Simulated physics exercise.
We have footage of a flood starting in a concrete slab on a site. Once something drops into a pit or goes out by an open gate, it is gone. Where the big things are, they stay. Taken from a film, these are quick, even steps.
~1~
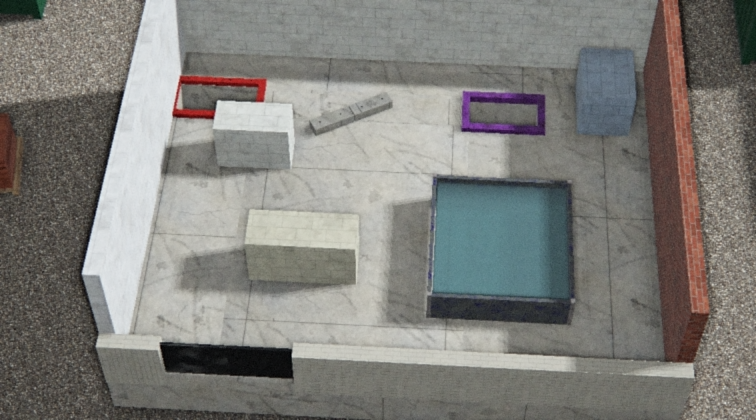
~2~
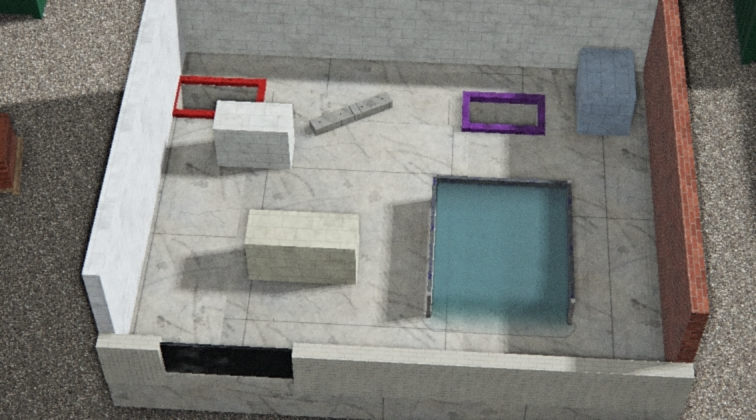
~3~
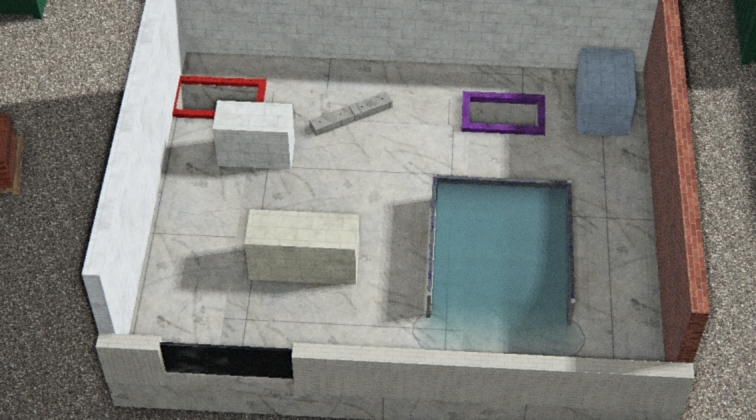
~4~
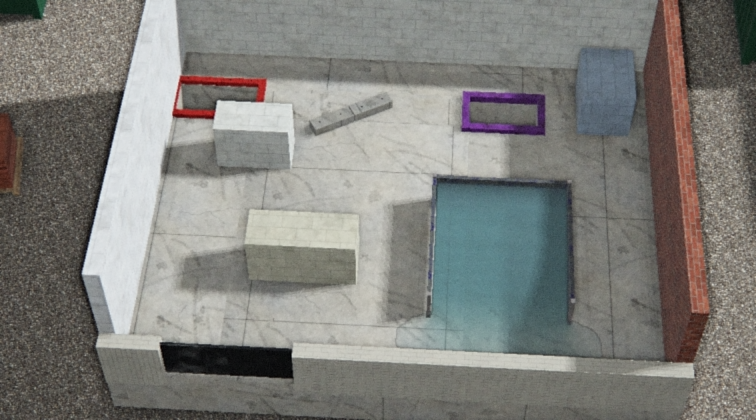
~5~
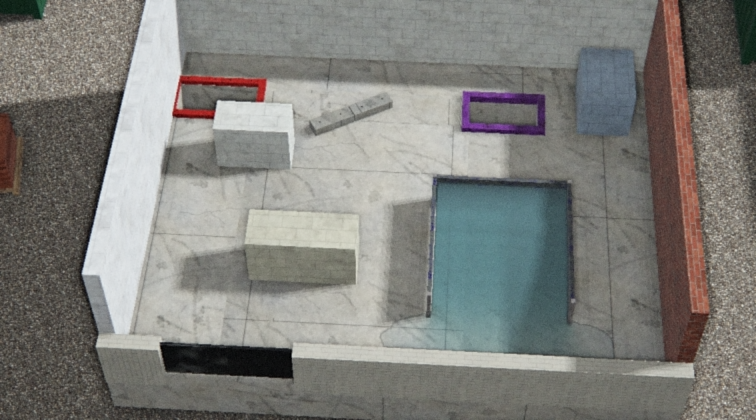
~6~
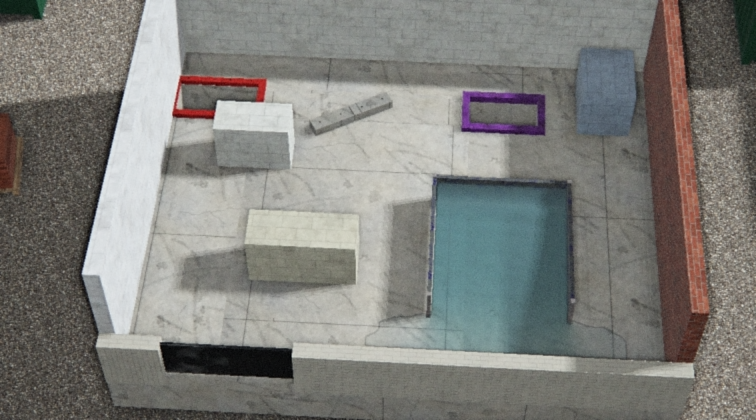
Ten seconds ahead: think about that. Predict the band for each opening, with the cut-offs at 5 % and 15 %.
In order: The gate gets shy of five per cent; the purple pit gets shy of five per cent; the red pit gets shy of five per cent.
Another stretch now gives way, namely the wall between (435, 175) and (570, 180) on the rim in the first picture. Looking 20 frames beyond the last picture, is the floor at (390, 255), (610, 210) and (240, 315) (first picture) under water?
So the first one is left untouched, the next drenched, and the last left untouched.
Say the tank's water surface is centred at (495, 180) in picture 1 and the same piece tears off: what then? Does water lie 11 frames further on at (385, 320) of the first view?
At that place: Under water.
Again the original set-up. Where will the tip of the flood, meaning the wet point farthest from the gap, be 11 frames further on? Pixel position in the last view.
Roughly (185, 364).
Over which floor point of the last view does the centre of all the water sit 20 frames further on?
I'd say near (469, 304).
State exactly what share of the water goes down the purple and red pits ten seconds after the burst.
Near 0 in a hundred, followed by near 0 in a hundred.
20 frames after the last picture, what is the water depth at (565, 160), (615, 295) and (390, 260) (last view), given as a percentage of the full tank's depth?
About 4 per cent, then 12 per cent, then 0 per cent.
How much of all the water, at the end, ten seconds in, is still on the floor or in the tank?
Roughly 100 out of every hundred parts.
A moment on, water covers 10 % of the floor; the gate 0 %, the purple pit 0 %, the red pit 0 %.
Next, water covers 20 % of the floor; the gate 0 %, the purple pit 0 %, the red pit 0 %.
Then, water covers 40 % of the floor; the gate 0 %, the purple pit 0 %, the red pit 0 %.
Later, water covers 60 % of the floor; the gate 0 %, the purple pit 0 %, the red pit 0 %.
In the end, water covers 90 % of the floor; the gate 0 %, the purple pit 0 %, the red pit 0 %.
